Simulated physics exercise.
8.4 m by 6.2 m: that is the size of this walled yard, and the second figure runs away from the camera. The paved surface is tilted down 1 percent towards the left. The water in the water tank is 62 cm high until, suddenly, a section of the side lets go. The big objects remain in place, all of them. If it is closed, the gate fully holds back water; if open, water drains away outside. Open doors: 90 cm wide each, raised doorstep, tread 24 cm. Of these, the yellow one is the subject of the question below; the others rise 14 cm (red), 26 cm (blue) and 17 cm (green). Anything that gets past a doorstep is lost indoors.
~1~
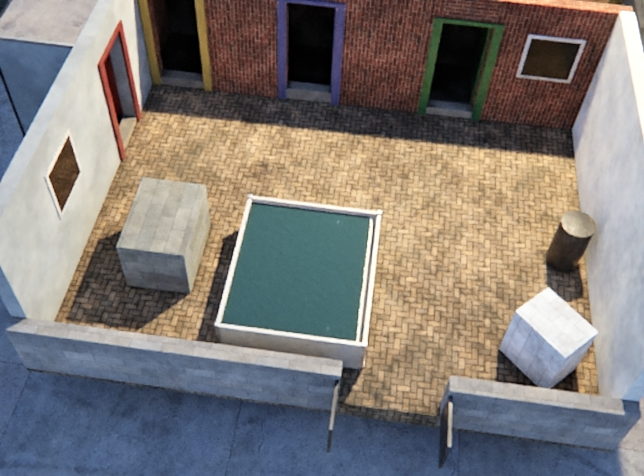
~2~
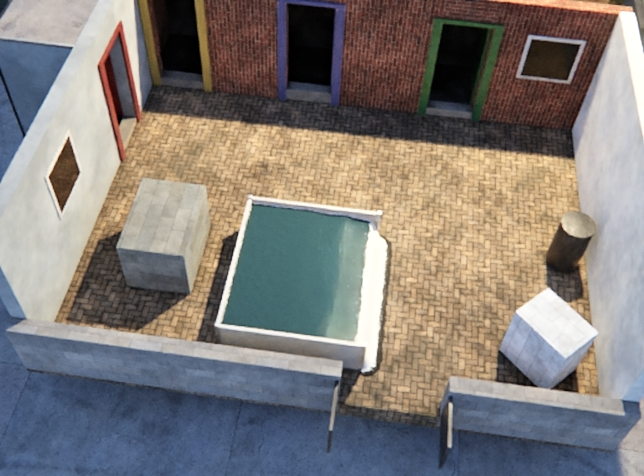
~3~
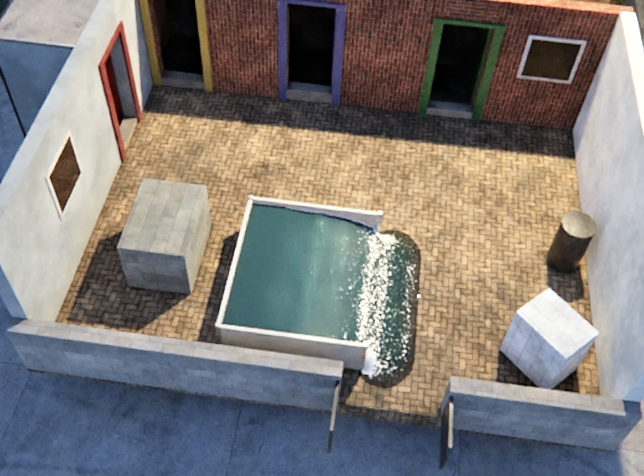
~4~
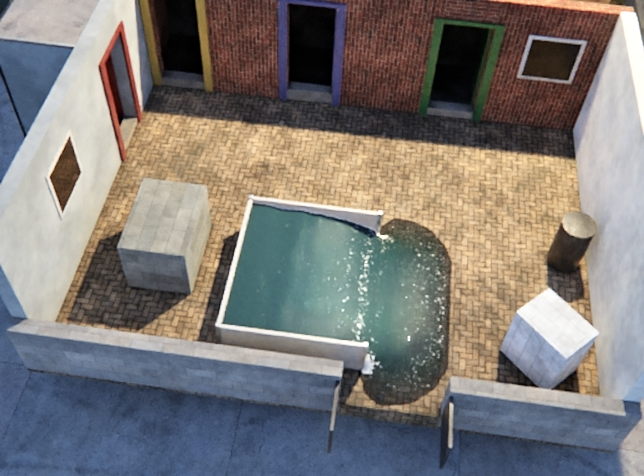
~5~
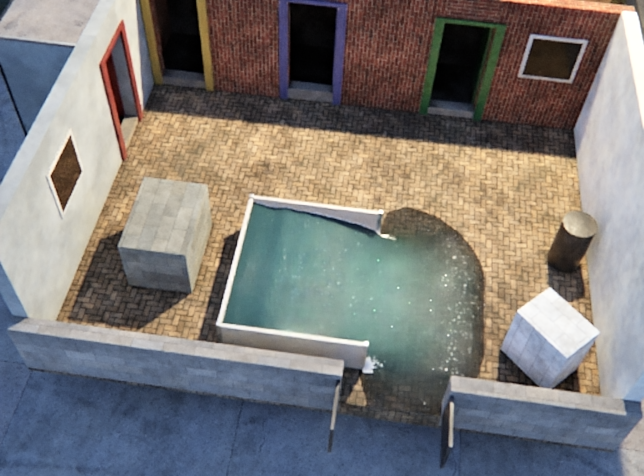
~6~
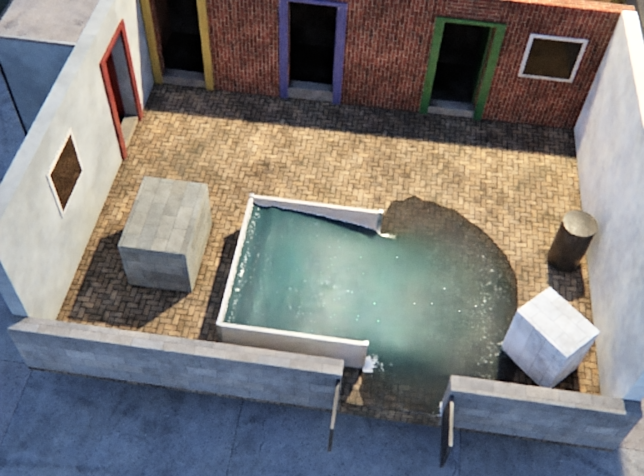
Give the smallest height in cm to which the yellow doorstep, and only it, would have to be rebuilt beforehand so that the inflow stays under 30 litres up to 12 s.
Roughly 10.5 cm.
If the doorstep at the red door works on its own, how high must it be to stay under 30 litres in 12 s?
Red door - some 10.0 centimetres.
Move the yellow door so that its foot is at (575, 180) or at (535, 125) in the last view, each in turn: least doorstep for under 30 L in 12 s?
Roughly 9.0 cm, then roughly 19 cm.
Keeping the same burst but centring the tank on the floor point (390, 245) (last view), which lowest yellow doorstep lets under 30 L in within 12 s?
A height near 7.5 cm.
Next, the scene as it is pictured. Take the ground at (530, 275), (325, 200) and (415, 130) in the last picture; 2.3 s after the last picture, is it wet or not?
1: Awash; 2: Unwetted; 3: Unwetted.
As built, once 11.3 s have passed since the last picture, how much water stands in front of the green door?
Some 3.5 cm.
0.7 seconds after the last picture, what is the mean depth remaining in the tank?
About 33 centimetres.
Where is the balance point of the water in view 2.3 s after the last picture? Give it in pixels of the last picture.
The water is centred around (459, 293) in the last picture's pixels.
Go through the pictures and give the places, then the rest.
Still water, 62 cm deep, in the water tank at (303, 269); the yellow door at (178, 47) is dry, in the first picture.
The front is at (377, 361), 0.3 m from the gap at (368, 293); 0.4 m2 of floor is wet, 62 cm left at the back, in the second picture.
The front is at (409, 358), 0.7 m from the gap at (368, 294); 1.8 m2 of floor is wet, 62 cm left at the back, in the third picture.
Water pours out at (368, 295) and has run 1.2 m, to (440, 369); about 9 cm deep outside, 62 cm at the back, in the fourth picture.
The front is at (477, 359), 1.8 m from the gap at (369, 294); 5.5 m2 of floor is wet, 61 cm left at the back, in the fifth picture.
Water pours out at (369, 294) and has run 2.3 m, to (512, 363); about 7 cm deep outside, 54 cm at the back; 5.2 m in a straight line remain to the yellow door at (179, 46), in the sixth picture.
Then, 0.7 s after the last picture water covers 30 % of the floor, deepest (41 cm) near (585, 299); it has not reached the yellow door.
Then, 2.3 s after the last picture water covers 35 % of the floor, deepest (42 cm) near (590, 357); it has not reached the yellow door.
Then, 11.3 s after the last picture water covers 90 % of the floor, deepest (18 cm) near (46, 347); 12 cm at the yellow door, 0 litres in over its 20 cm doorstep.
At the yellow door as built, the water peaked near 16 cm, 9.1 s after the last picture.
With a doorstep of 8.5 cm, 47 litres would have come in within the 12 s; with 12 cm, 17 litres. So under 30 litres takes about 10.5 cm.
